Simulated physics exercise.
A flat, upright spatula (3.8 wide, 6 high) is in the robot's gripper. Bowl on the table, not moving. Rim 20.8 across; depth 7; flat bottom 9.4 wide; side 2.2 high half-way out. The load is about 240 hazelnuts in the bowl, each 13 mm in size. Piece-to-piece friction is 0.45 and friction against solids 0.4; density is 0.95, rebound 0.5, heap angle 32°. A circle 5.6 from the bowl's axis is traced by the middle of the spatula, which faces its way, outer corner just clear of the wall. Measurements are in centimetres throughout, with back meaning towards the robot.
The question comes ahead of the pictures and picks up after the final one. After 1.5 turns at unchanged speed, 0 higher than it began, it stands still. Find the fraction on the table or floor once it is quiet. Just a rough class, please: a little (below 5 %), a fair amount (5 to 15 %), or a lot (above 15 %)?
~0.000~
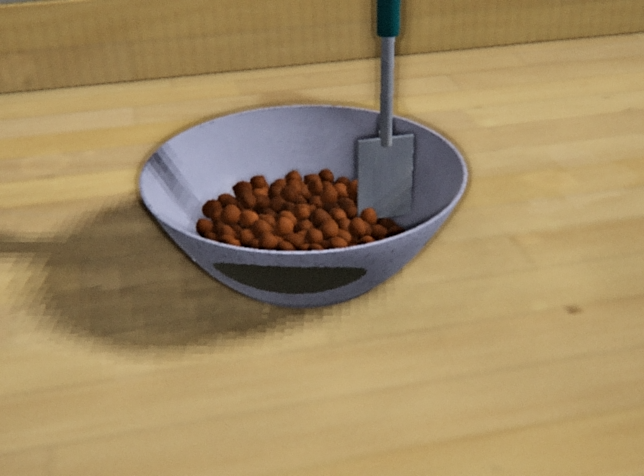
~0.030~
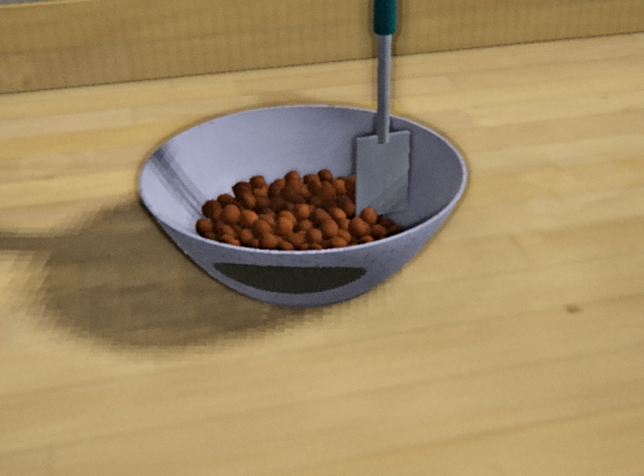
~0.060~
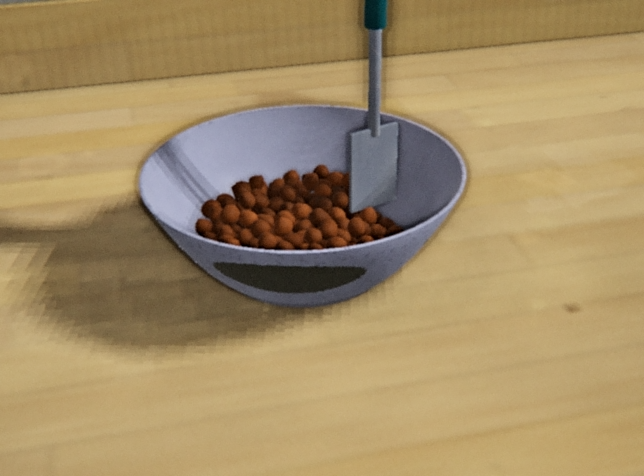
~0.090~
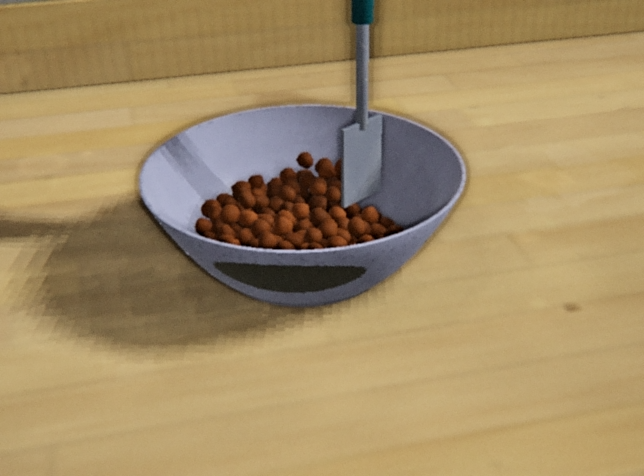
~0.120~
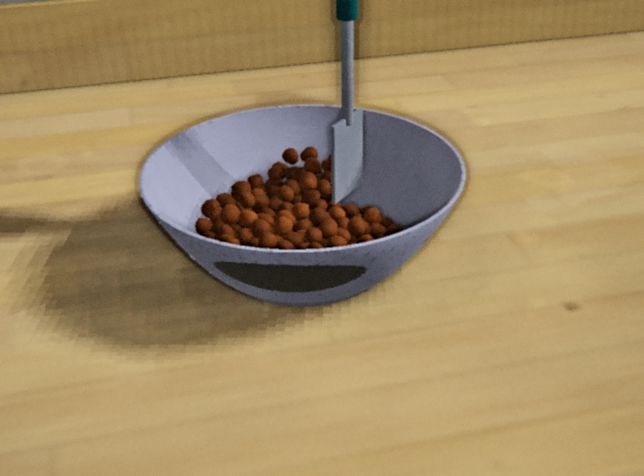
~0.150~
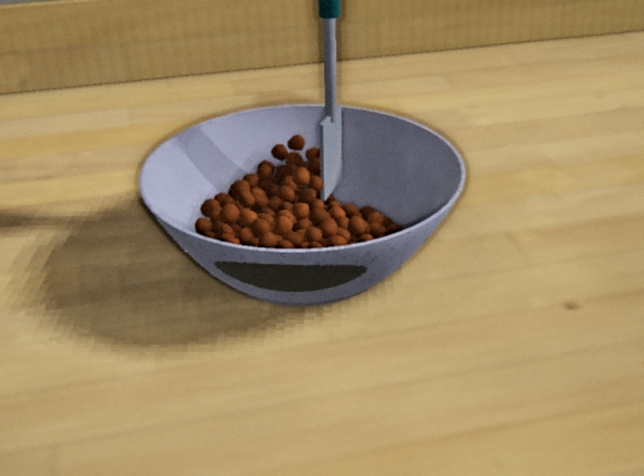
A little.
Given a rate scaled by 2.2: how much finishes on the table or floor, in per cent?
It would come to around 30 percent.
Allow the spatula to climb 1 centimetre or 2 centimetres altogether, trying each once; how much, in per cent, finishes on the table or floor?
That gives about 0 per cent and 0 per cent, in order.
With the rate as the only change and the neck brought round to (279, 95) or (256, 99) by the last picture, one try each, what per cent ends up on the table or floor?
Near 20 per cent for the first, near 25 per cent for the second.
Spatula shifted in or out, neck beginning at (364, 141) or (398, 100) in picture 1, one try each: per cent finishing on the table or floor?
I'd guess some 0 and 0 percent.
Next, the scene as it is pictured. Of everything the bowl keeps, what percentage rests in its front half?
Around 60 per cent of what the bowl keeps.
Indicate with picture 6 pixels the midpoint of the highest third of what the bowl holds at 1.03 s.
About (276, 159).
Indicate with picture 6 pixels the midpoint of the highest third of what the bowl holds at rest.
The centre sits around (260, 244) in the last picture.
After 0.59 s, 246° round, highest piece 9 above the table; 245 in the bowl.
After 1.03 s, 76° round, highest piece 9 above the table; 243 in the bowl, 2 on the table or floor.
After 1.45 s, 180° round, highest piece 7 above the table; 242 in the bowl, 3 on the table or floor.
After 2.15 s, 180° round, highest piece 7 above the table; 242 in the bowl, 3 on the table or floor.
In the end, 242 in the bowl, 3 on the table or floor. That is 1 % on the table or floor.
